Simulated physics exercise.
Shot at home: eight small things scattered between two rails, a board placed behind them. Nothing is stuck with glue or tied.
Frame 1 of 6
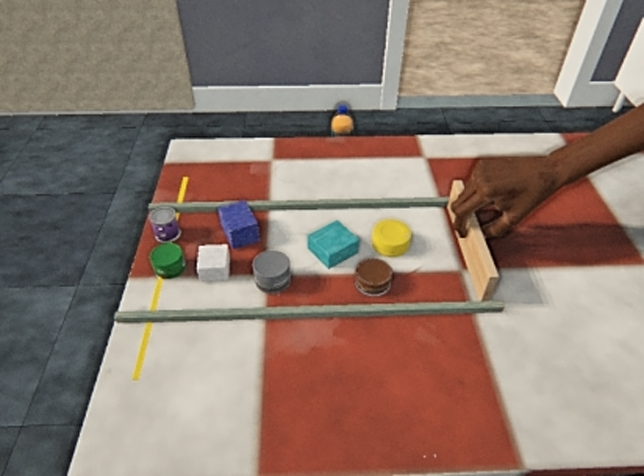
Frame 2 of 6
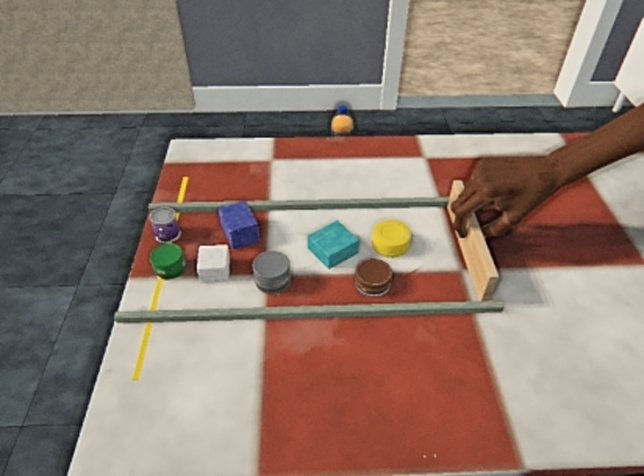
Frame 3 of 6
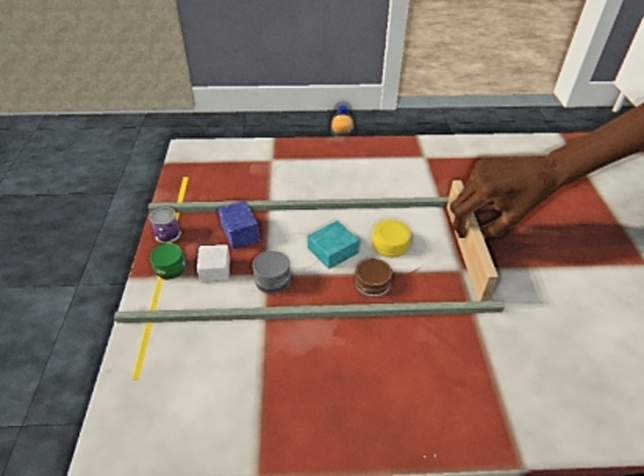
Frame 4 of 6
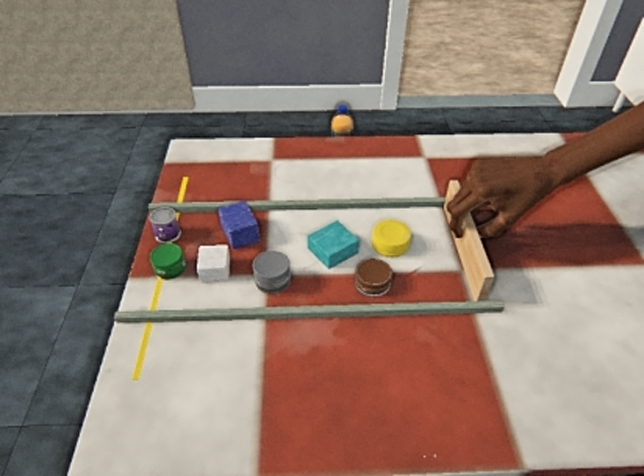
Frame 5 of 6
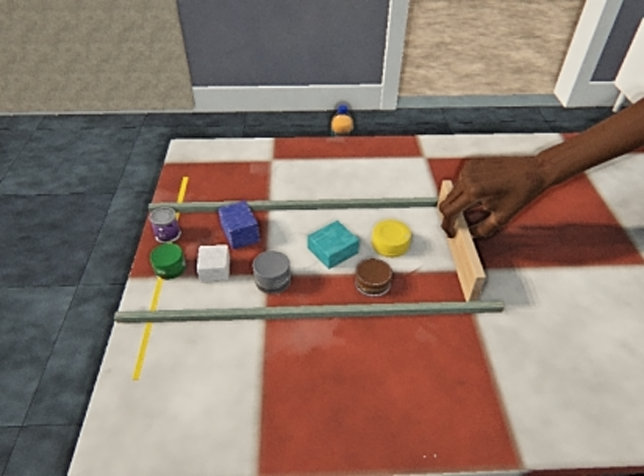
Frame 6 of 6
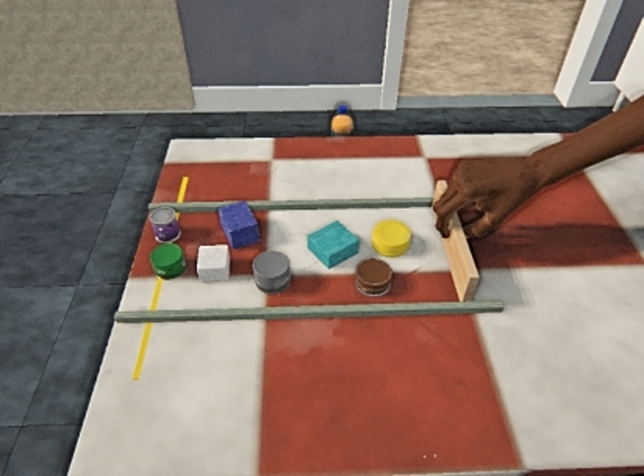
A hand holds a wooden board upright at the right end of two grey-green rails on a red-and-white checked surface, seen from above at an angle. Between the rails sit a purple pot, green tub, white block and blue block near a yellow tape line at left, then grey, turquoise, brown and yellow pieces. The hand slides the board slightly left while the pieces and the view stay still.
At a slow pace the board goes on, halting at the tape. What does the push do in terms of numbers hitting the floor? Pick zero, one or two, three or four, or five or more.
It sends five or more to the floor.
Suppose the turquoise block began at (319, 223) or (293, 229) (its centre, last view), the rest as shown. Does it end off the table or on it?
Well, place by place the object keeps its place and then keeps its place.
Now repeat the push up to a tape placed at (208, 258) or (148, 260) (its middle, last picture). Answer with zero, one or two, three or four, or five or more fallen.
The falls would be one or two; at least five.
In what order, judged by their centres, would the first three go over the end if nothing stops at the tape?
The green tub, the purple pot, then the white block.
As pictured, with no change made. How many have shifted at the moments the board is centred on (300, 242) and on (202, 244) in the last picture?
4 and 8.
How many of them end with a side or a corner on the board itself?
That comes to 2.
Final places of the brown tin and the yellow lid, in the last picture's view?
Going in order: First (137, 287), then (150, 234).
Early on, none off yet; purple pot at rest near (165, 226); green tub at rest near (168, 262); white block at rest near (214, 263).
Finally, the number that fall off is five or more; lost, turquoise block, grey tub, blue block, white block, green tub and purple pot.
